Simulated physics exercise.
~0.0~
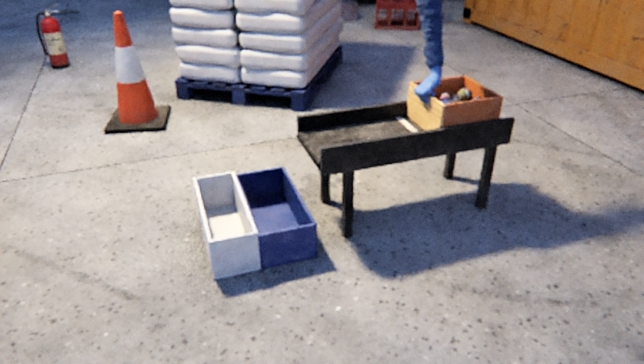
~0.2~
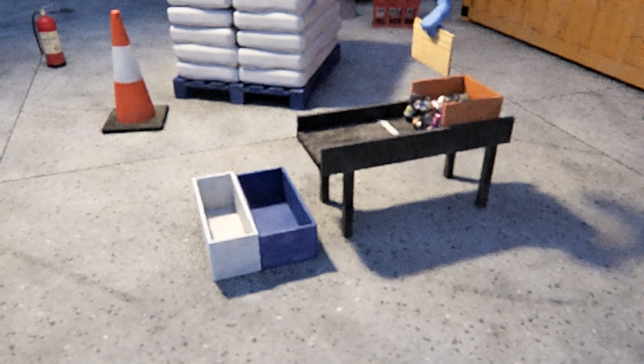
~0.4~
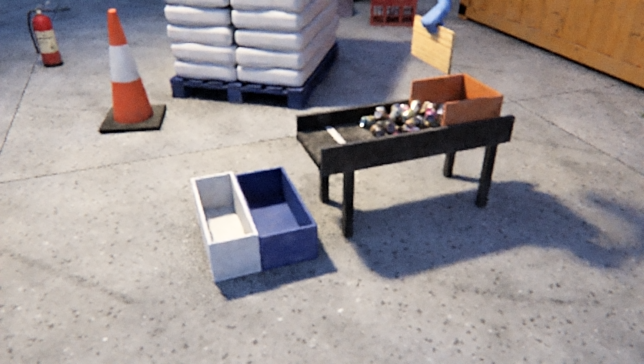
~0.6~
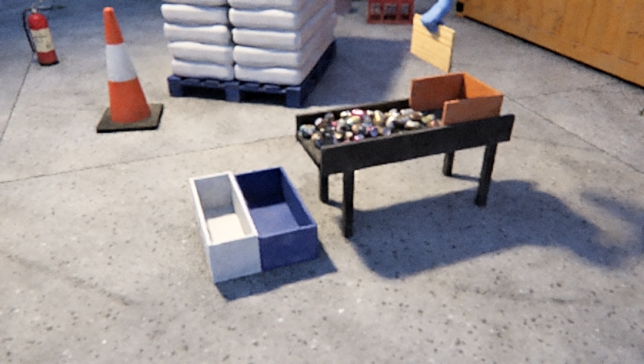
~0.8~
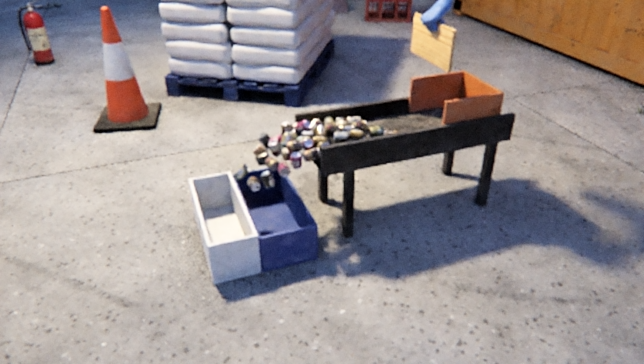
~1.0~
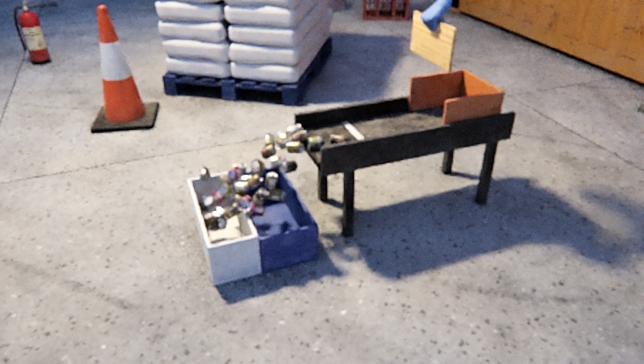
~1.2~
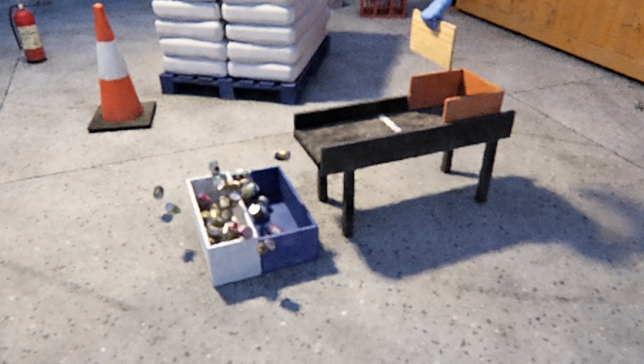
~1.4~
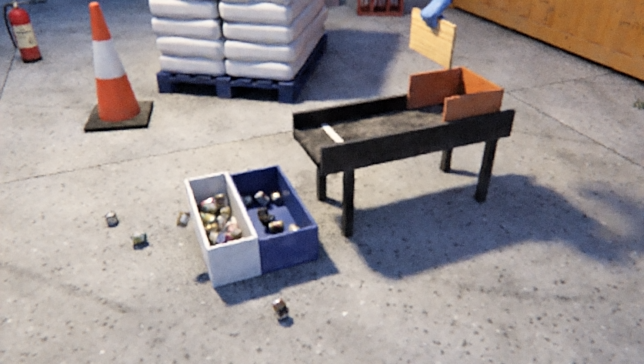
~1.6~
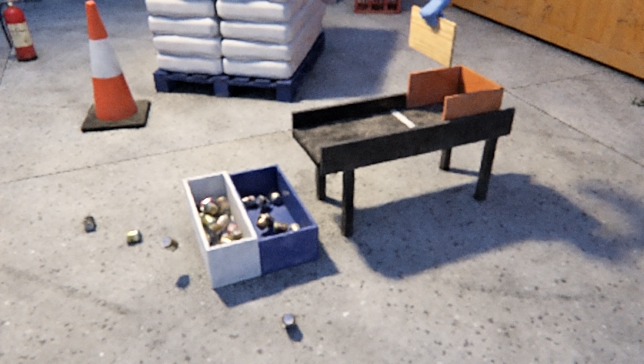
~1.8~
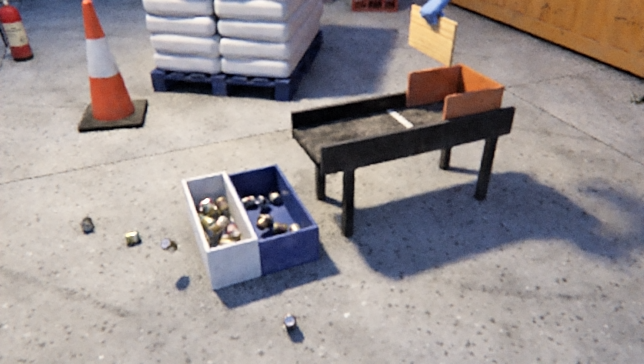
A blue-gloved hand lifted the wooden gate from an orange pen, and a pile of mini cans rode left along the black conveyor and flew off its end, mostly landing in the white tub, with some in the blue box and a few on the floor.
